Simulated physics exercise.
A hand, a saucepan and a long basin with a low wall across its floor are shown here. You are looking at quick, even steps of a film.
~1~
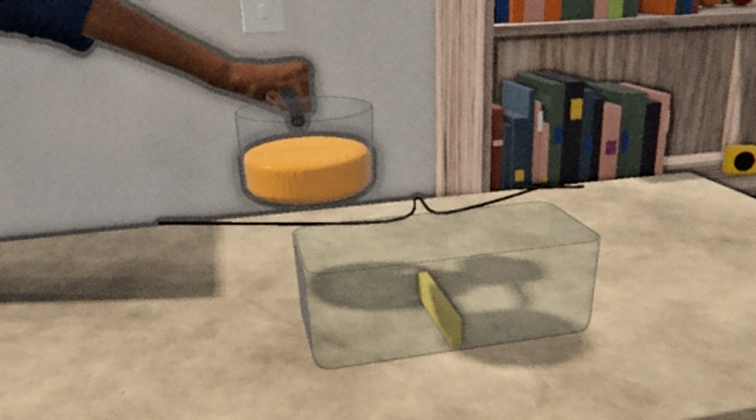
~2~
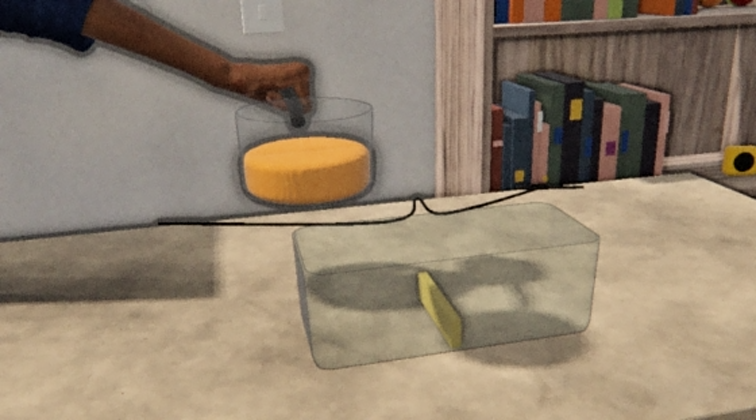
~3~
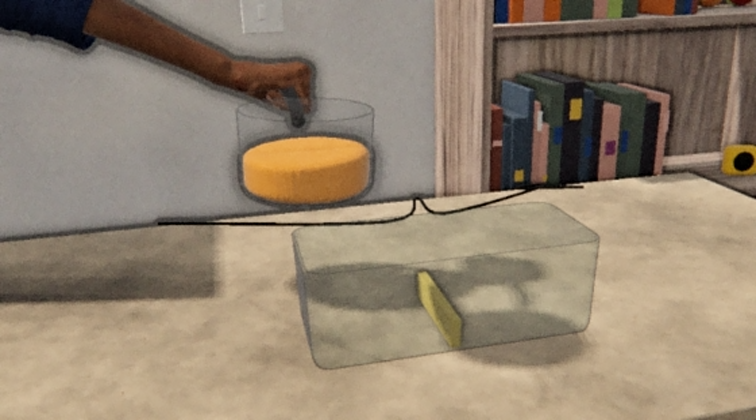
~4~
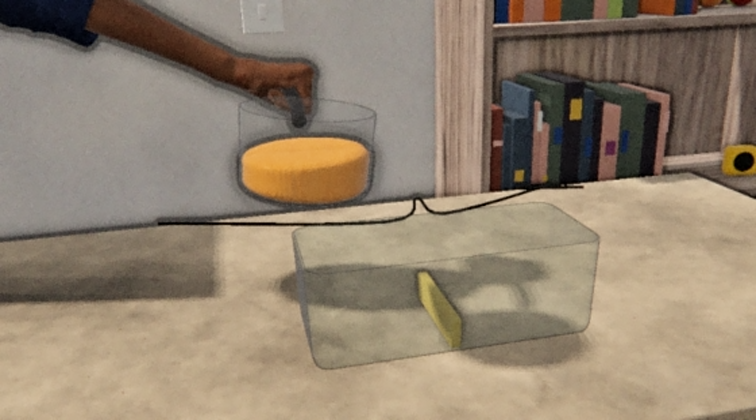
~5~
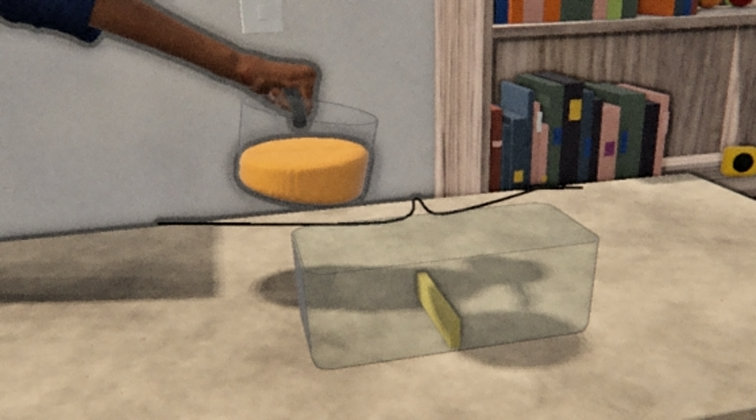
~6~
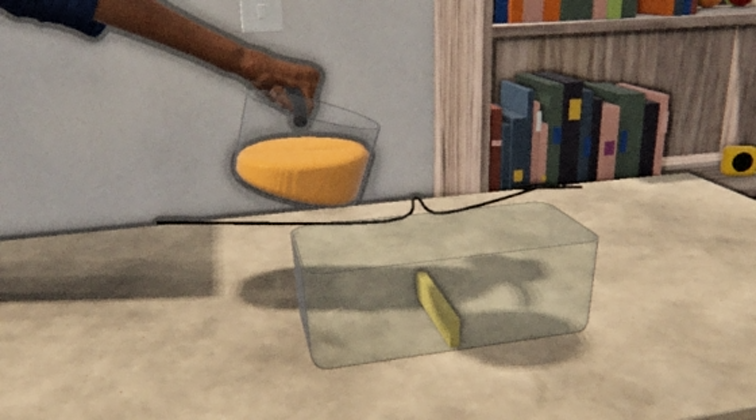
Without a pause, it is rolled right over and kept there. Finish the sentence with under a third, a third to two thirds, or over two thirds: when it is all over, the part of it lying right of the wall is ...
... under a third.
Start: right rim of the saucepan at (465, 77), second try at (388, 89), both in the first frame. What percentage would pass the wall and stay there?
Around 95 percent first, around 40 percent second.
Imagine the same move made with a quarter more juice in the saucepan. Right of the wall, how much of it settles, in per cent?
About 25 parts in a hundred, give or take.
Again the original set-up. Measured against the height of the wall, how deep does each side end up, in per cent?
On the left it sits near 70, while on the right it sits near 10.
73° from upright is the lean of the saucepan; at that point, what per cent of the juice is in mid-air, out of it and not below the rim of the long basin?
Around 25 in a hundred, more or less.
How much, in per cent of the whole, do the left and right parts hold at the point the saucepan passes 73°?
Left 5 %, right 0 %.
A moment on, the saucepan is tipped part way and 70 per cent is still to pour, 6 is left of the wall and 0 right of it.
Next, the saucepan is tipped right over and 13 per cent is still to pour, 73 is left of the wall and 6 right of it.
Then the saucepan is tipped right over and 0 per cent is still to pour, 90 is left of the wall and 9 right of it.
Later the saucepan is tipped right over and 0 per cent is still to pour, 90 is left of the wall and 9 right of it.
In the end 90 per cent lies left of the wall, 9 right of it and 1 outside.
